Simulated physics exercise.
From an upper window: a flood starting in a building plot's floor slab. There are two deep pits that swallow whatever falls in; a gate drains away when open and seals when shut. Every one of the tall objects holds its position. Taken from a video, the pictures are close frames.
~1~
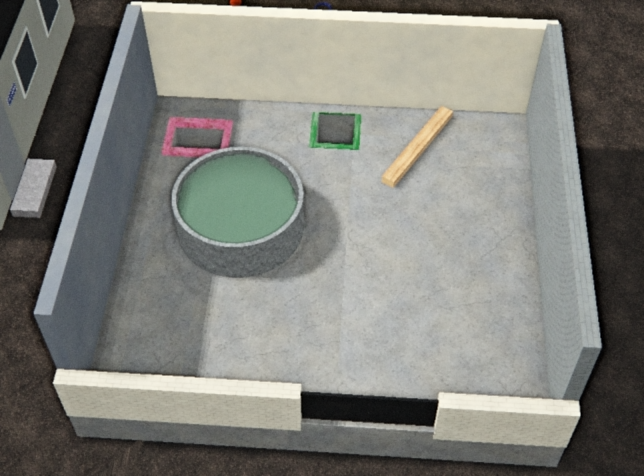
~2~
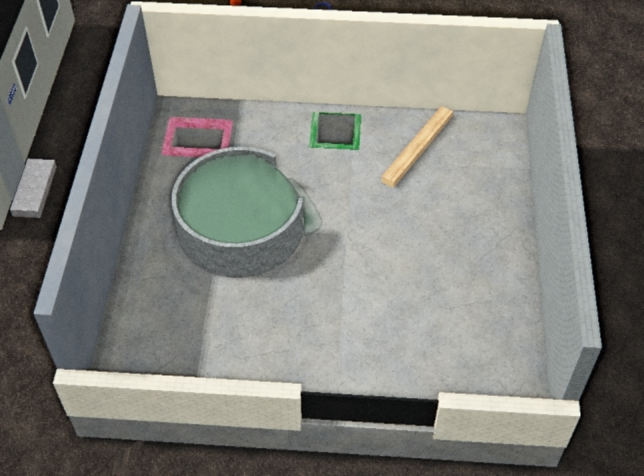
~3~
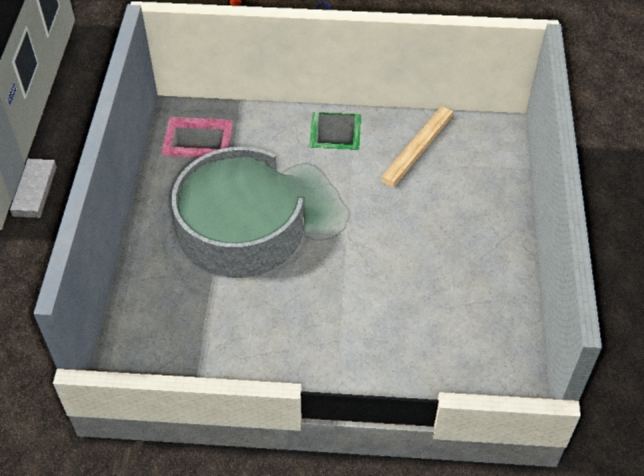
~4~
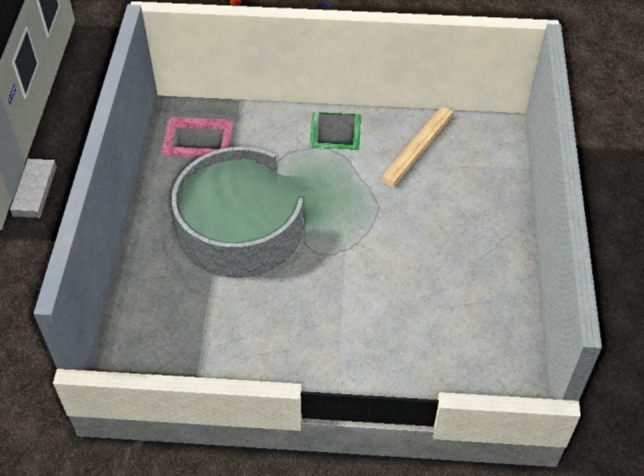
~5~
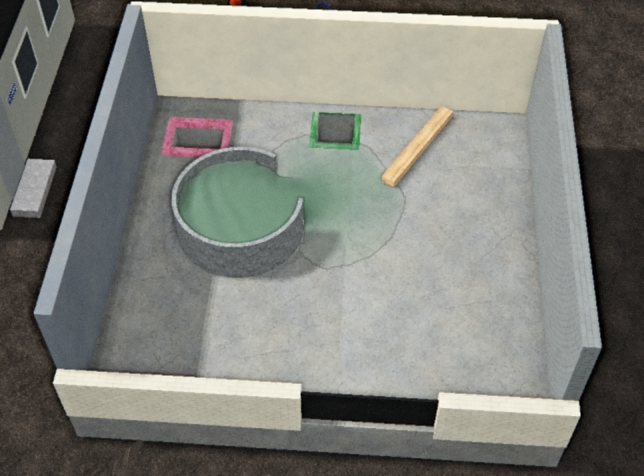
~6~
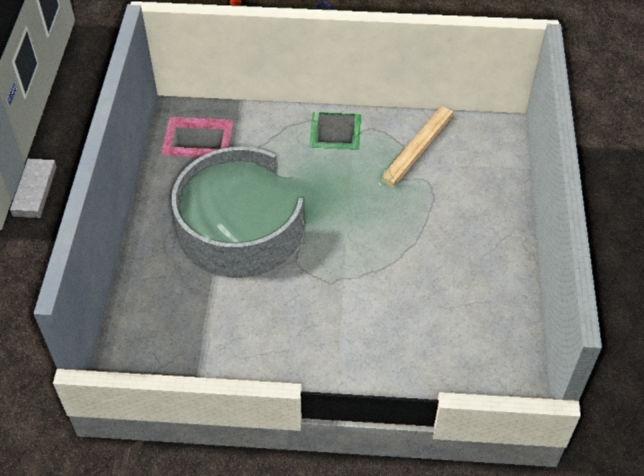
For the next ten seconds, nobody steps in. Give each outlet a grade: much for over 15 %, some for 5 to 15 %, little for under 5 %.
Grades: Gate - little, pink pit - little, green pit - much.
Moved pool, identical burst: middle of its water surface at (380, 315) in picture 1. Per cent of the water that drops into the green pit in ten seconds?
The green pit takes 6 per cent.
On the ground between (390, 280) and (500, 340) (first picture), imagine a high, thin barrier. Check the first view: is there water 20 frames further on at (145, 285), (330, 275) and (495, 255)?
One after the other: Dry, free of water, awash.
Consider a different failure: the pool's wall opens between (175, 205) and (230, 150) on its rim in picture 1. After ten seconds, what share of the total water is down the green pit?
That would be green at 20 percent.
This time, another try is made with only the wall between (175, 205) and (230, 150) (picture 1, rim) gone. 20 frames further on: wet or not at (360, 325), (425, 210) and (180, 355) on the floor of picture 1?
Going point by point: Left unwetted, left unwetted, waterlogged.
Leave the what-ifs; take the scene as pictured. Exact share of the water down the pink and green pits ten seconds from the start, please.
I'd say near 0 %, and near 28 %.
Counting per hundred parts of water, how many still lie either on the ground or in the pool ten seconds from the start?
That comes to around 72 in a hundred.
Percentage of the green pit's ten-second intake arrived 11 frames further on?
I get 20 per cent.
A moment on, water covers 30 % of the floor; the gate 0 %, the pink pit 0 %, the green pit 3 %.
Next, water covers 40 % of the floor; the gate 0 %, the pink pit 0 %, the green pit 6 %.
Then, water covers 45 % of the floor; the gate 0 %, the pink pit 0 %, the green pit 11 %.
Later, water covers 60 % of the floor; the gate 0 %, the pink pit 0 %, the green pit 19 %.
In the end, water covers 85 % of the floor; the gate 0 %, the pink pit 0 %, the green pit 27 %.
